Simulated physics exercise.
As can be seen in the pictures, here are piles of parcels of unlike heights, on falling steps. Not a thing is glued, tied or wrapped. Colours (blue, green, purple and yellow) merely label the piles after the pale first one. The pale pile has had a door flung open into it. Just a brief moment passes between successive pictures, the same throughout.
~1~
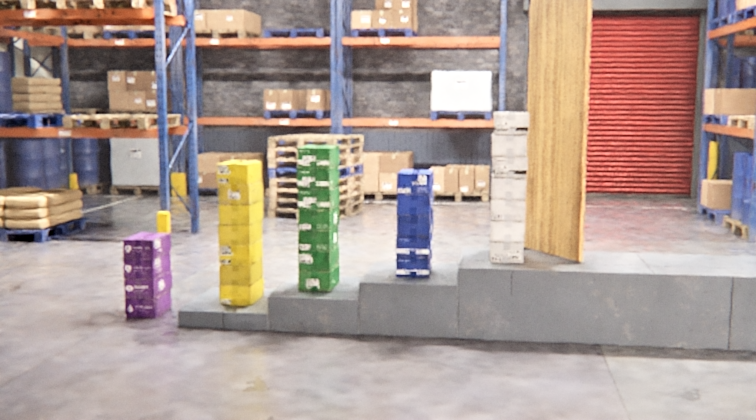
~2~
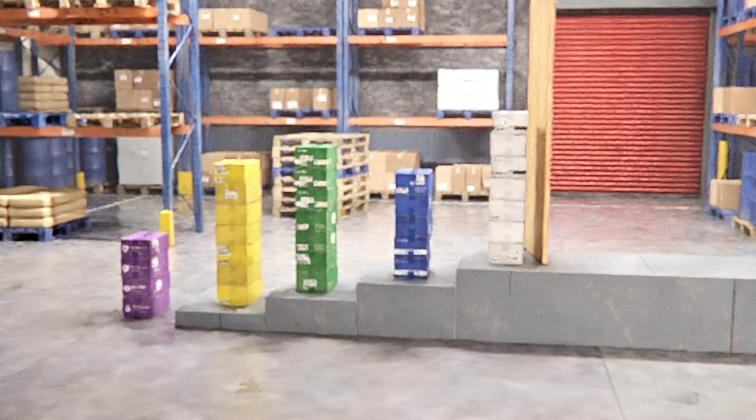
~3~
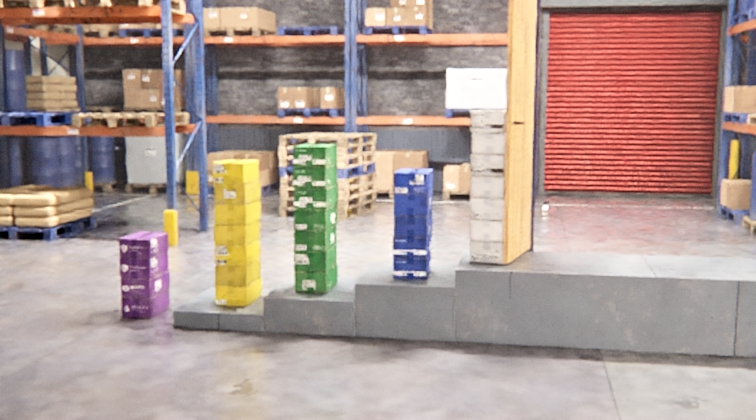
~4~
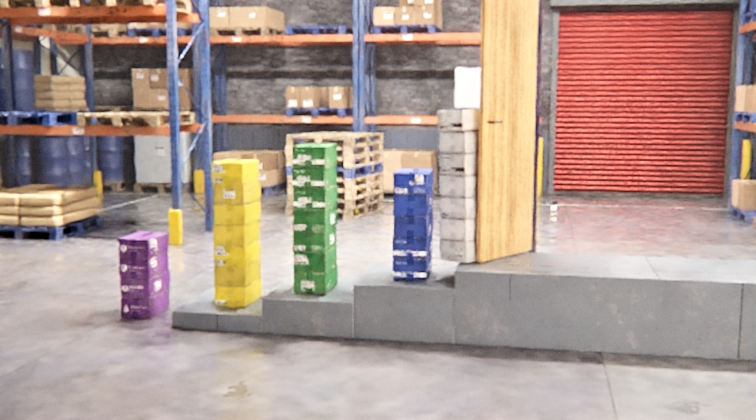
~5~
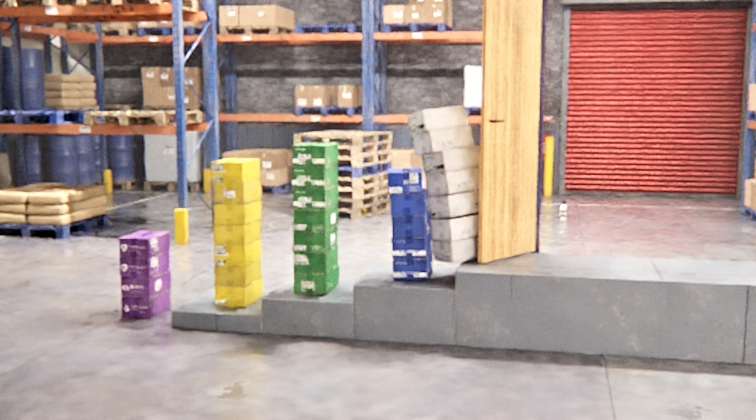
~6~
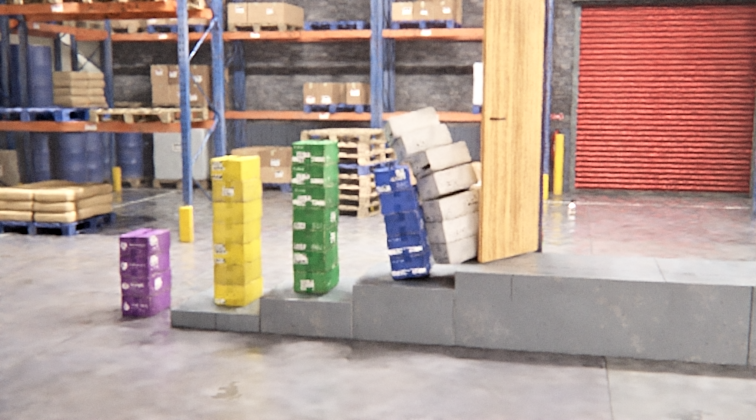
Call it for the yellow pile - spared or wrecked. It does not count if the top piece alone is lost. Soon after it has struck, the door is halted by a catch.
The yellow pile is wrecked.
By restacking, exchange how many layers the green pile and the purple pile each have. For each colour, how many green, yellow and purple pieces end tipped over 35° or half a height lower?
Green 0, yellow 0, purple 0.
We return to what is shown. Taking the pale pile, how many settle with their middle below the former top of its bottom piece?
6.
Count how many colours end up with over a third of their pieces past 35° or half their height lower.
4.
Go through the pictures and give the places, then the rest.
In the first picture (each place is the centre of the face we see best; the camera moves round a little), door edge (589, 39) swinging in; top yellow parcel (232, 174); top blue parcel (414, 184); the others all in place.
Door edge (552, 36) swinging in; top yellow parcel (229, 174), in the second picture.
Door edge (511, 35) past square; top yellow parcel (228, 173), in the third picture.
Door edge (483, 34) past square; top yellow parcel (227, 173), in the fourth picture.
Door edge (484, 32) past square, top of the pale pile leaning a little; top yellow parcel (227, 173); top blue parcel (405, 183) moved half its height; 3 have shifted, in the fifth picture.
Door edge (485, 29) past square, top of the pale pile leaning clearly; top yellow parcel (226, 171); top blue parcel (392, 180) tilted a little; steepest lean, the parcel at (397, 202); 5 have shifted, in the sixth picture.
Just after the last frame, 7 of the pale pile down; none of the 7 yellow parcels down (4 of 23 in all colours); top yellow parcel unmoved; top blue parcel tilted clearly, about its own height lower.
A moment on, 5 of the pale pile down; 7 of the 7 yellow parcels down (17 of 23 in all colours); top yellow parcel on its side; top green parcel tilted well over, some three heights lower.
When it is over, 5 of the pale pile down; 7 of the 7 yellow parcels down (20 of 23 in all colours); top yellow parcel upside down; top purple parcel on its side. In pixels of the last frame, middles, top purple parcel near (50, 292).
